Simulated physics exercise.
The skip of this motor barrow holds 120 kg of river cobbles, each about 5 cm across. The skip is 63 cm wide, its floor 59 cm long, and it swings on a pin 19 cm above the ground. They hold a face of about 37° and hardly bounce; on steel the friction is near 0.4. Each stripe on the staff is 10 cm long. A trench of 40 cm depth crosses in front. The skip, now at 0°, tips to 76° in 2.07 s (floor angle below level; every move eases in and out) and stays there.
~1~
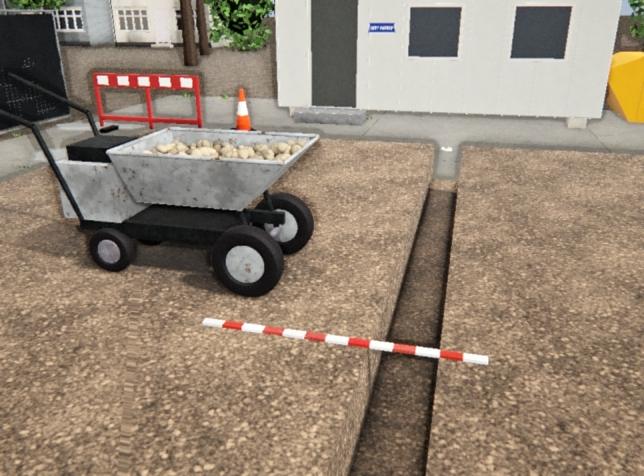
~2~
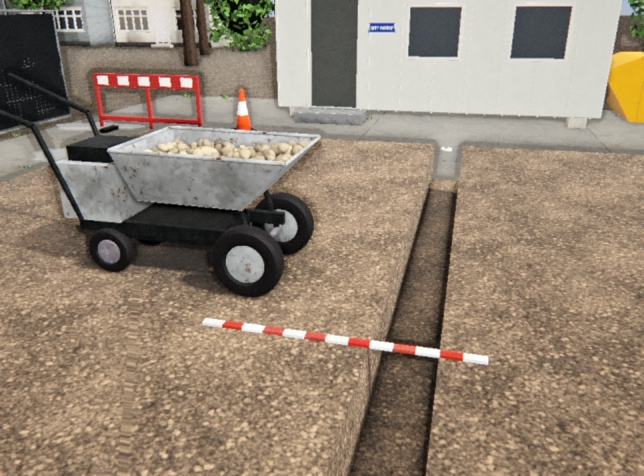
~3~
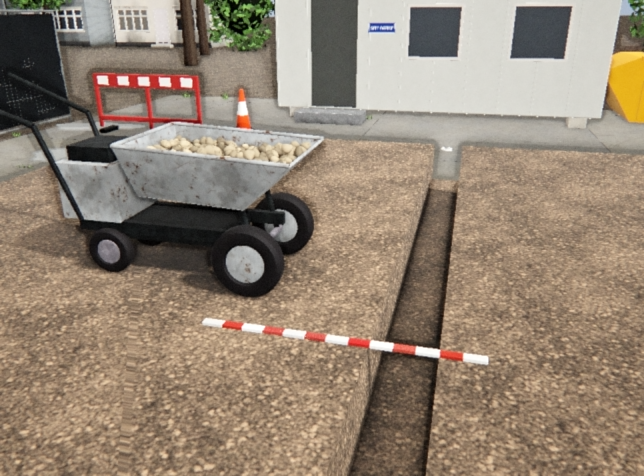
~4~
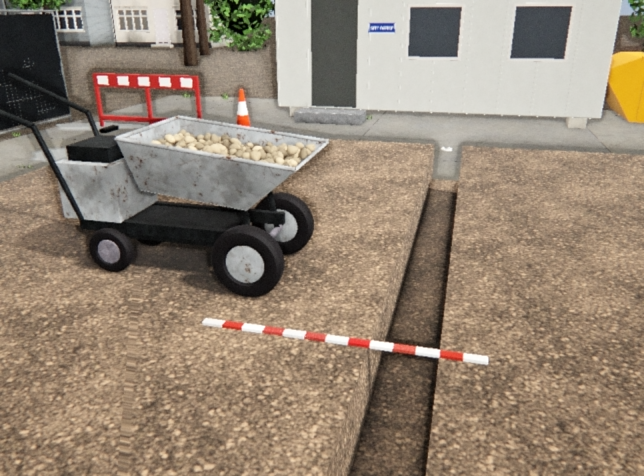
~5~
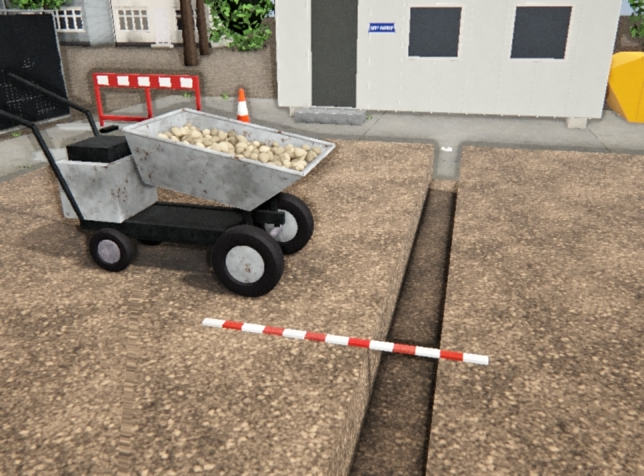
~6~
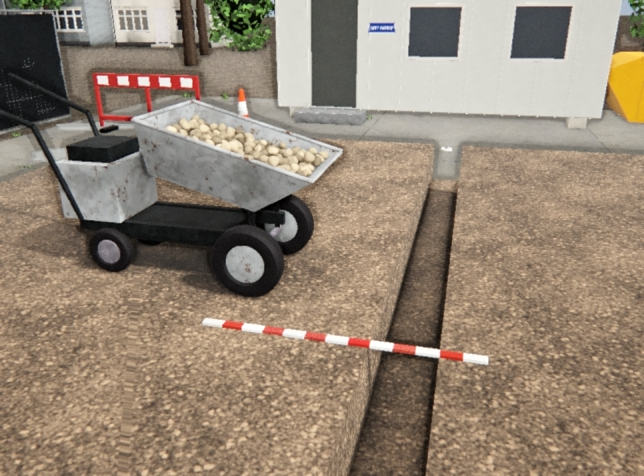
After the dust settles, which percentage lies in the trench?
Roughly 93 per cent ends in the trench.
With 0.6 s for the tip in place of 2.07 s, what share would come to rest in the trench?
Then about 85 per cent.
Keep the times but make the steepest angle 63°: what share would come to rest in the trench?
Then about 100 per cent.
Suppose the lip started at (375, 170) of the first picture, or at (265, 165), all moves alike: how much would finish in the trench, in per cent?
About 5 and 70 per cent.
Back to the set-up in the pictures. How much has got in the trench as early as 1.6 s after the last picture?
About 80 per cent by then.
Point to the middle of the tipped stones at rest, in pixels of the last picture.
Around (412, 336).
Then, 0.9 s after the last picture the floor is at 64°, 95 % in the skip, 3 % short of the trench, 2 % in the trench; the foremost stones are at (396, 282).
Then, 1.6 s after the last picture the floor is at 76°, 15 % in the skip, 6 % short of the trench, 78 % in the trench; the foremost stones are at (440, 322).
Then, 1.9 s after the last picture the floor is at 76°, 3 % in the skip, 7 % short of the trench, 90 % in the trench; the foremost stones are at (439, 329).
Then, 3.9 s after the last picture the floor is at 76°, 0 % in the skip, 7 % short of the trench, 93 % in the trench; the foremost stones are at (438, 335).
